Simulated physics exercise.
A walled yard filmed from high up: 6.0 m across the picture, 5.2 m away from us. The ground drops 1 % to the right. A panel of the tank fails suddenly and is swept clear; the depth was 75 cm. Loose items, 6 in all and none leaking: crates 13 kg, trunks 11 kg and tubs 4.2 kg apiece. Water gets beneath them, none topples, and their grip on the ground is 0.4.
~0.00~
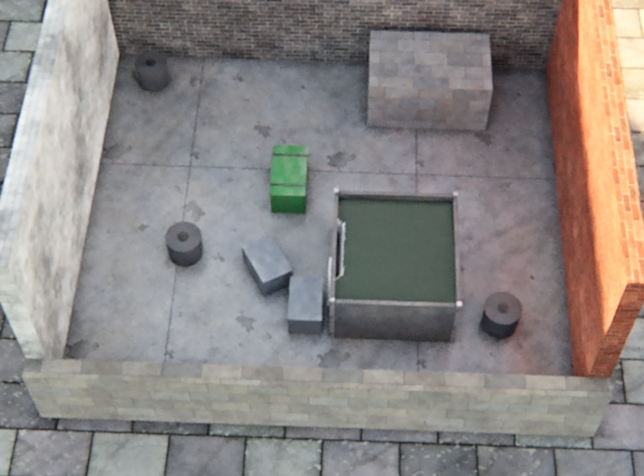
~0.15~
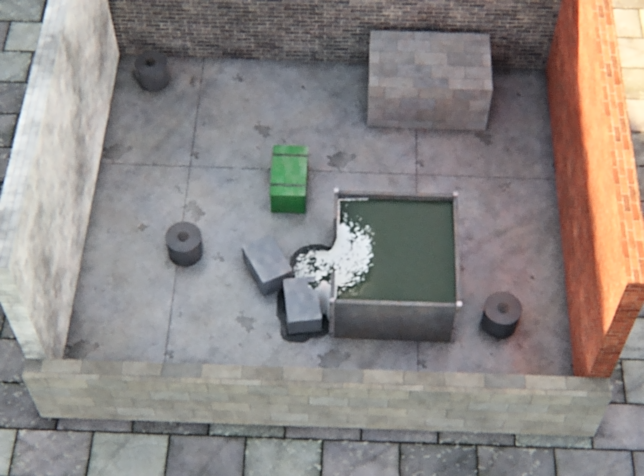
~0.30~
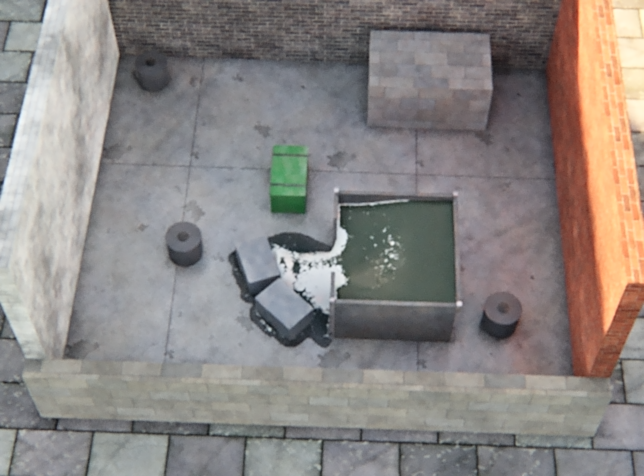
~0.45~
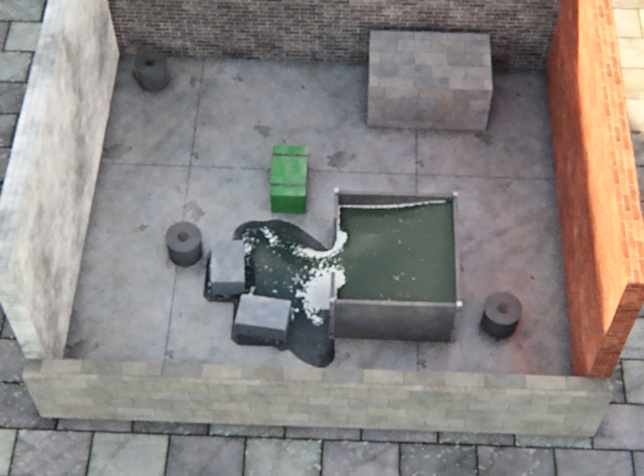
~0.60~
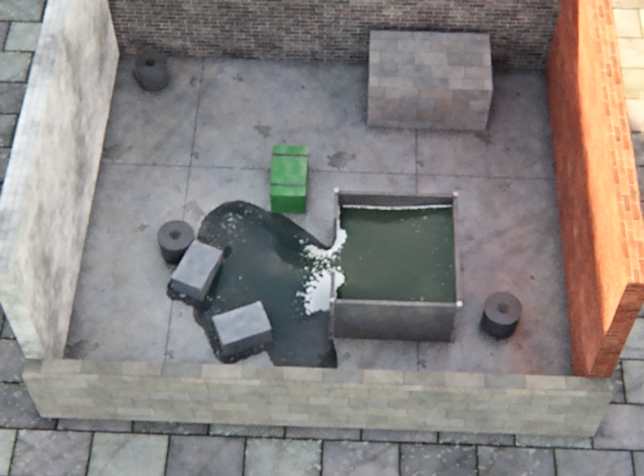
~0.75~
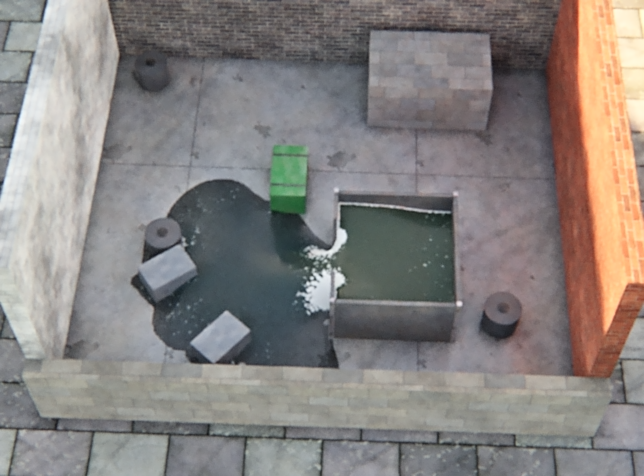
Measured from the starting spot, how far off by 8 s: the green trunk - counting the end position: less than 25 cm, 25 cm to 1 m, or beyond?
Green trunk holds its place.
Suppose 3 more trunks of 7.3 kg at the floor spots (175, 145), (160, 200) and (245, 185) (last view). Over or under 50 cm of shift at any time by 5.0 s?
In turn: Past it, past it, more.
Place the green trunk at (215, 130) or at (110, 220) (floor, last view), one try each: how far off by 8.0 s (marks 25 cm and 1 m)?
In turn: It ends far away; it ends far away.
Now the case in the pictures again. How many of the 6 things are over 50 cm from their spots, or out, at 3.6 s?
I count 4.
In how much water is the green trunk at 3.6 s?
About 1 cm.
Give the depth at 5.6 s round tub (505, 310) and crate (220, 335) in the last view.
Roughly 1 and 9 cm.
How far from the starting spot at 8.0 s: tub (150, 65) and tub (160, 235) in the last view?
In turn: 500 cm, 350 cm.
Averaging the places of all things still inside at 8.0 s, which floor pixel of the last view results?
At about (314, 183).
After 1.6 s the green trunk is near (289, 170), 0.0 m from its start, aground; 3 afloat.
After 3.6 s the green trunk is near (289, 170), 0.0 m from its start, aground; 3 afloat.
After 5.6 s the green trunk is near (289, 170), 0.0 m from its start, aground; 3 afloat.
After 8.0 s the green trunk is near (287, 172), 0.1 m from its start, afloat; 5 afloat.
